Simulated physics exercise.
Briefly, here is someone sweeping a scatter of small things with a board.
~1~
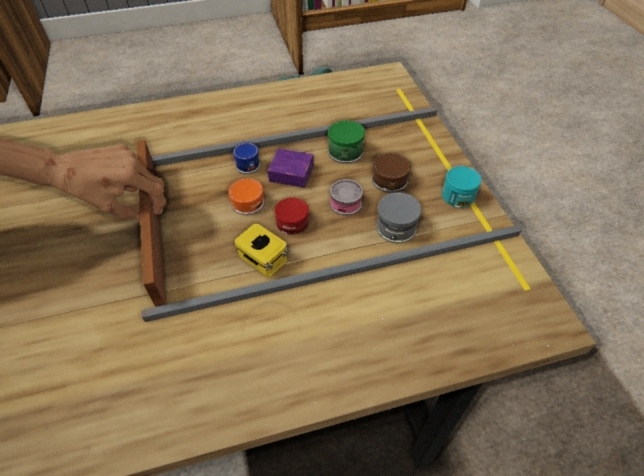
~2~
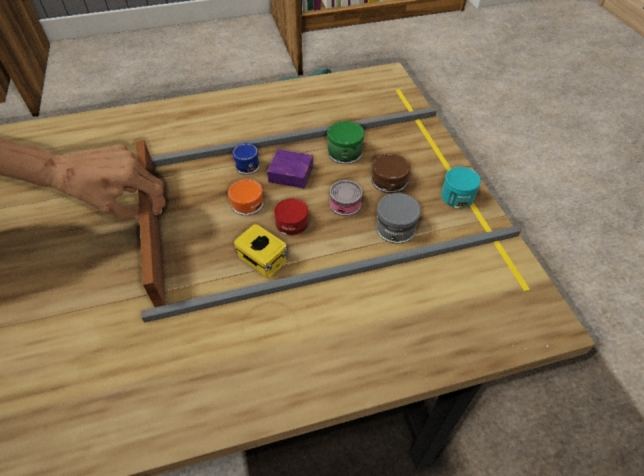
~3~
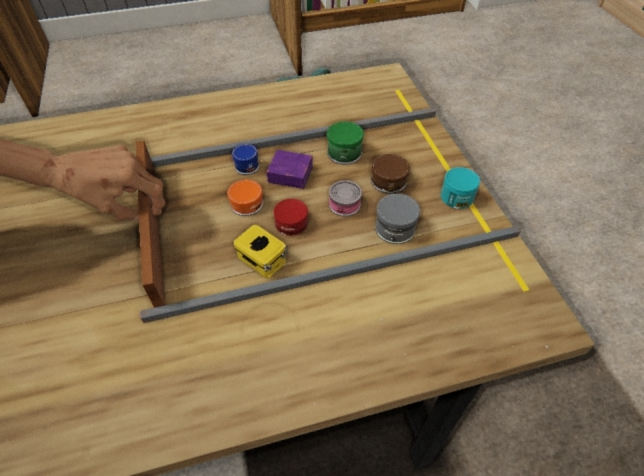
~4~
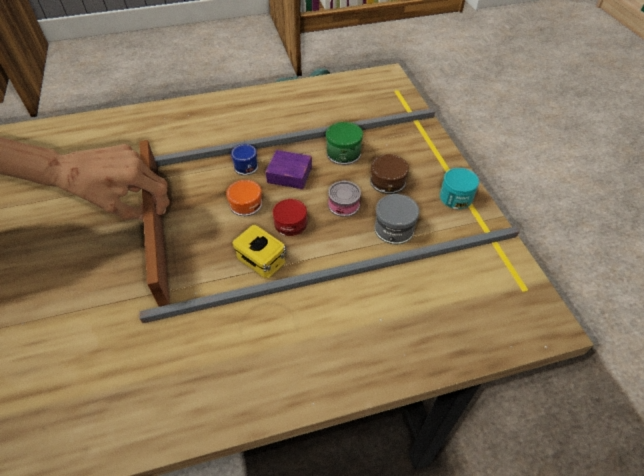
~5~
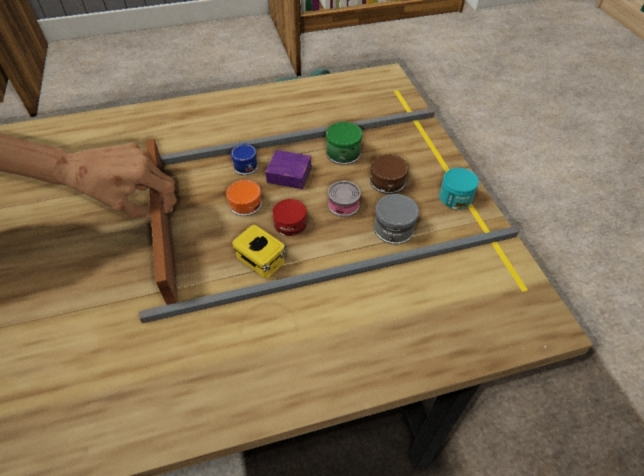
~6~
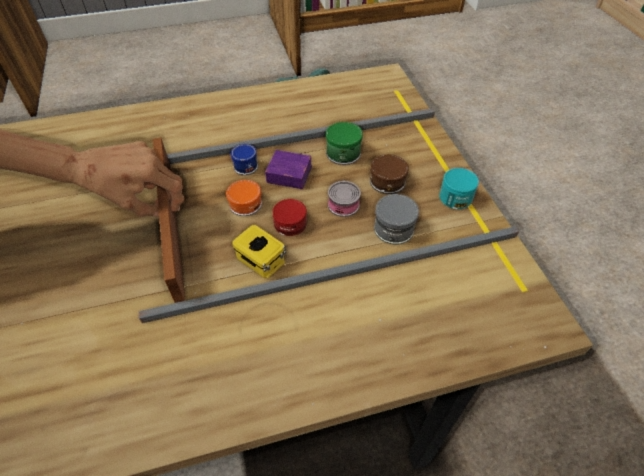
A hand slid an upright wooden board a short way right between two grey rails on a table, while the colourful tubs and blocks ahead of it, near a yellow line, stayed put.
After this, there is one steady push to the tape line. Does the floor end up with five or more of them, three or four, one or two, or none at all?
The floor ends up with five or more.
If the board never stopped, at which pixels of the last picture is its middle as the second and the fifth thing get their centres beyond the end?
Roughly (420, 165) for the earlier crossing, roughly (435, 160) for the later one.
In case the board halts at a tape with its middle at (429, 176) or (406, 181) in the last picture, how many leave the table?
Try by try, 2 and 0.
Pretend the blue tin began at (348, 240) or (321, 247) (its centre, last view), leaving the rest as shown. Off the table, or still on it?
Order of tries: Off, off.
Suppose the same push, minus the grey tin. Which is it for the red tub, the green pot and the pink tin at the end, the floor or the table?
Red tub still up, green pot down, pink tin down.
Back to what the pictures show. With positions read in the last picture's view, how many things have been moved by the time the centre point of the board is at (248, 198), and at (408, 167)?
3, then 10.
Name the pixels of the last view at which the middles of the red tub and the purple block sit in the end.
Look around (479, 186) for the first and around (455, 139) for the second.
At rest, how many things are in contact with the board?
Count: 5.
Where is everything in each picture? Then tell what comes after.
The first frame shows turquoise tub (461, 187); brown pot (391, 172); grey tin (398, 218); board (150, 217); tape (451, 171).
The second frame shows brown pot (390, 173); blue tin (246, 159).
The third frame shows grey tin (397, 219); orange tin (246, 198).
The fourth frame shows turquoise tub (459, 189); purple block (289, 169).
The fifth frame shows brown pot (389, 174); red tub (290, 217).
The sixth frame shows turquoise tub (459, 189); brown pot (389, 174); grey tin (396, 219); board (168, 214); tape (449, 172).
Soon after, none off yet; turquoise tub at rest near (459, 189); brown pot at rest near (389, 174); grey tin at rest near (396, 219).
Then, none off yet; turquoise tub at rest near (459, 189); brown pot moved a little near (399, 169); grey tin moving near (403, 218).
Further on, none off yet; turquoise tub moved about its own width near (482, 180); brown pot moved well along near (450, 155); grey tin moved well along near (474, 203).
At rest, the number that fall off is five or more; fallen, pink tin, green pot, grey tin, brown pot and turquoise tub.
